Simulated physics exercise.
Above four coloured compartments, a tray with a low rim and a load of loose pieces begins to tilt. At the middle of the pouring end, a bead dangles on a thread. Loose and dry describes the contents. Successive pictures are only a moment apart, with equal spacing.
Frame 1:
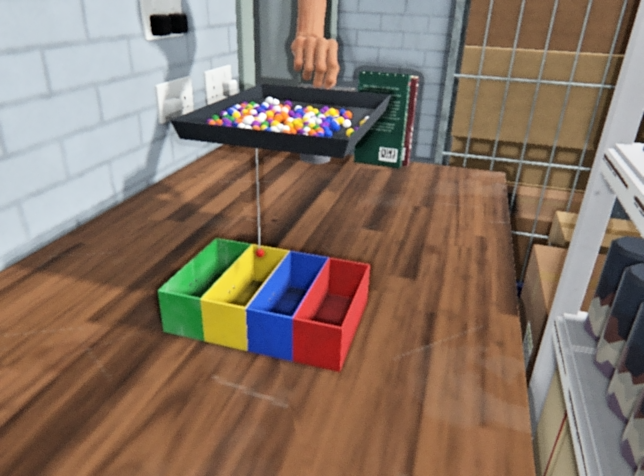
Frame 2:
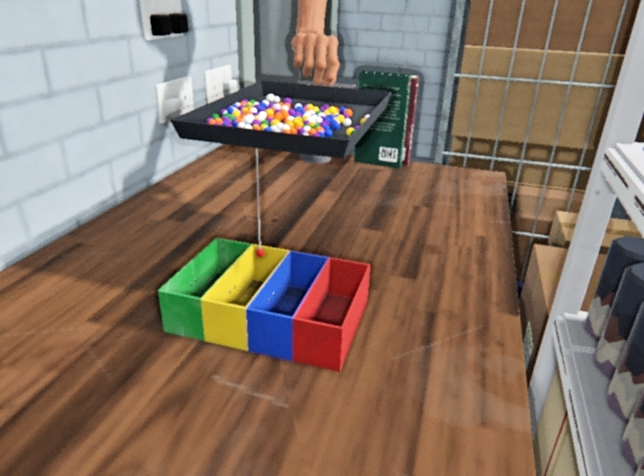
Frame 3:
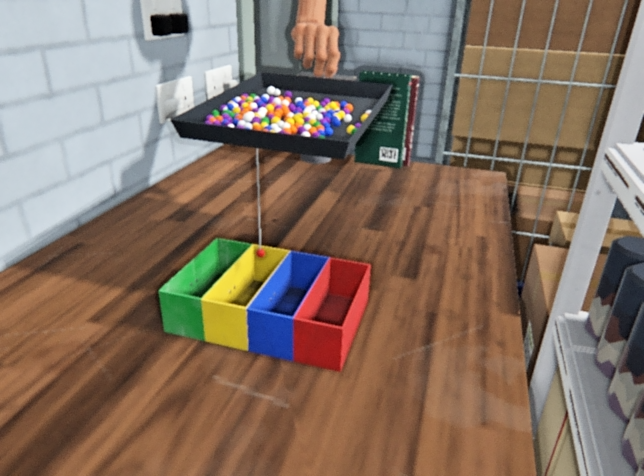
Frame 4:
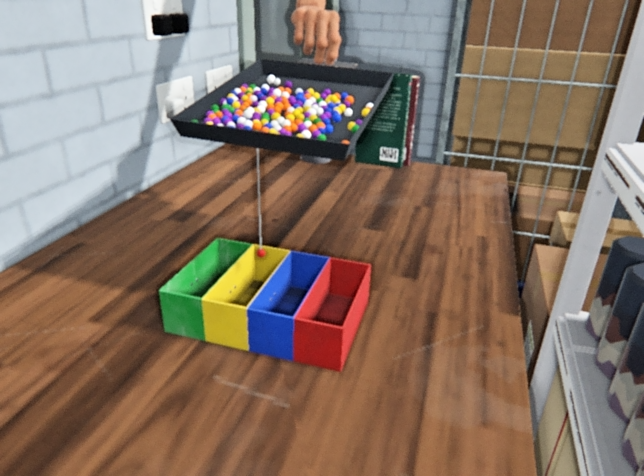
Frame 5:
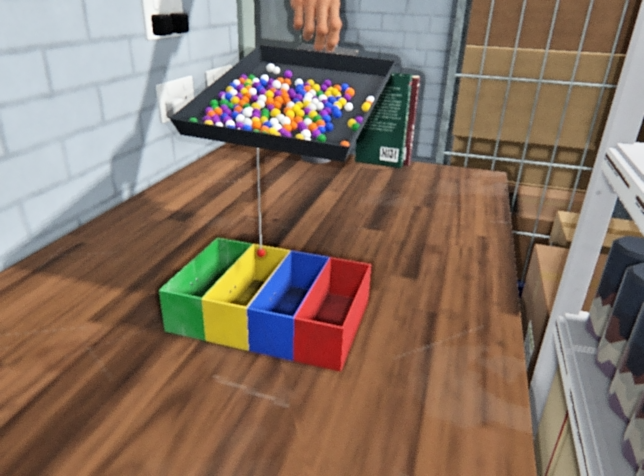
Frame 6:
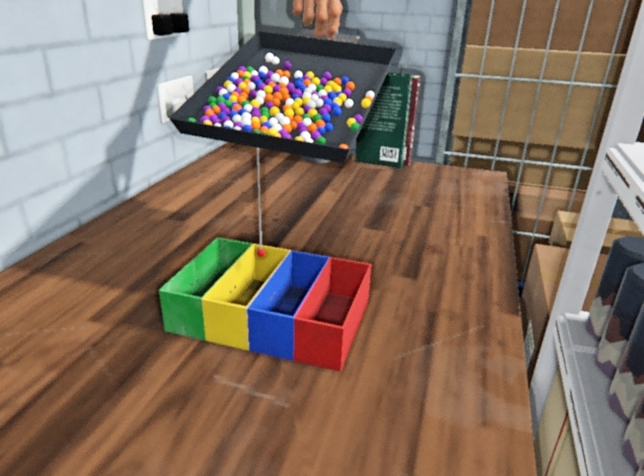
The clip shows a hand at the far side of a black tray of multicoloured beads, above green, yellow, blue and red compartments on a wooden surface; the tray gradually tilts toward the viewer as the beads shift and spread.
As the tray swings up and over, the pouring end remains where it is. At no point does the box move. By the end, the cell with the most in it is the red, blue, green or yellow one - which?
The red one.
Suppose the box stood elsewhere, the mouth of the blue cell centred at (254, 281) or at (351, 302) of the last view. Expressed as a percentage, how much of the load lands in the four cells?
First placement near 70 percent, second near 80 percent.
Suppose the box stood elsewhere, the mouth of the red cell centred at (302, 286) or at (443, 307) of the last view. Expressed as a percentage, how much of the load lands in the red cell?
The first position comes out at 30 per cent, the other at 0 per cent.
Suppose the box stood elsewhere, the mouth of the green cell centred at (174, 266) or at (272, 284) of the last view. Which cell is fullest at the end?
First try: That red cell; second try: Yellow.
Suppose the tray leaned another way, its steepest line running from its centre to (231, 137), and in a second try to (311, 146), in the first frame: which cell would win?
So the first one goes to green and the second to the red one.
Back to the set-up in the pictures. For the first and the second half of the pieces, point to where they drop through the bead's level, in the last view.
Early half: (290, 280); late half: (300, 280).
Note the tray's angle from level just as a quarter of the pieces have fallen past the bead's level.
85 degrees.
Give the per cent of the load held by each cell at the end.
Approximate shares in per cent - green cell 10, yellow cell 20, blue cell 30, red cell 40.
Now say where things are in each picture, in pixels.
The first frame shows corners of the pouring end at (178, 119) and (344, 137), level; middle of the load at (276, 121), round plastic beads; bead on its thread at (260, 253); green cell at (182, 312); yellow cell at (225, 321); blue cell at (270, 331); red cell at (317, 341).
The second frame shows corners of the pouring end at (178, 119) and (344, 138), level; middle of the load at (277, 120).
The third frame shows corners of the pouring end at (178, 118) and (344, 139), tipped barely, lowest at the right corner; middle of the load at (277, 116).
The fourth frame shows corners of the pouring end at (178, 117) and (345, 141), tipped a little, lowest at the right corner; middle of the load at (277, 111).
The fifth frame shows corners of the pouring end at (177, 117) and (345, 143), tipped a little, lowest at the right corner; middle of the load at (276, 106).
The sixth frame shows corners of the pouring end at (177, 116) and (345, 145), tipped clearly, lowest at the right corner; middle of the load at (276, 103), nearly all on the move; green cell at (183, 311); yellow cell at (226, 320); blue cell at (271, 330); red cell at (318, 340).
Soon after the last picture, tray tipped steeply; nearly all on the tray; a stray few in the red cell; a small part falling or outside the box.
A little later, tray tipped past a quarter turn; a stray few on the tray; about a third in the red cell; about a quarter in the blue cell; about a quarter in the yellow cell; a small part in the green cell; about a quarter falling or outside the box.
Later still, tray tipped past a quarter turn; about a third in the red cell; about a quarter in the blue cell; about a quarter in the yellow cell; a small part in the green cell; a small part falling or outside the box.
At rest, tray tipped past a quarter turn; about a third in the red cell; about a quarter in the blue cell; about a quarter in the yellow cell; a small part in the green cell; a small part outside the box.
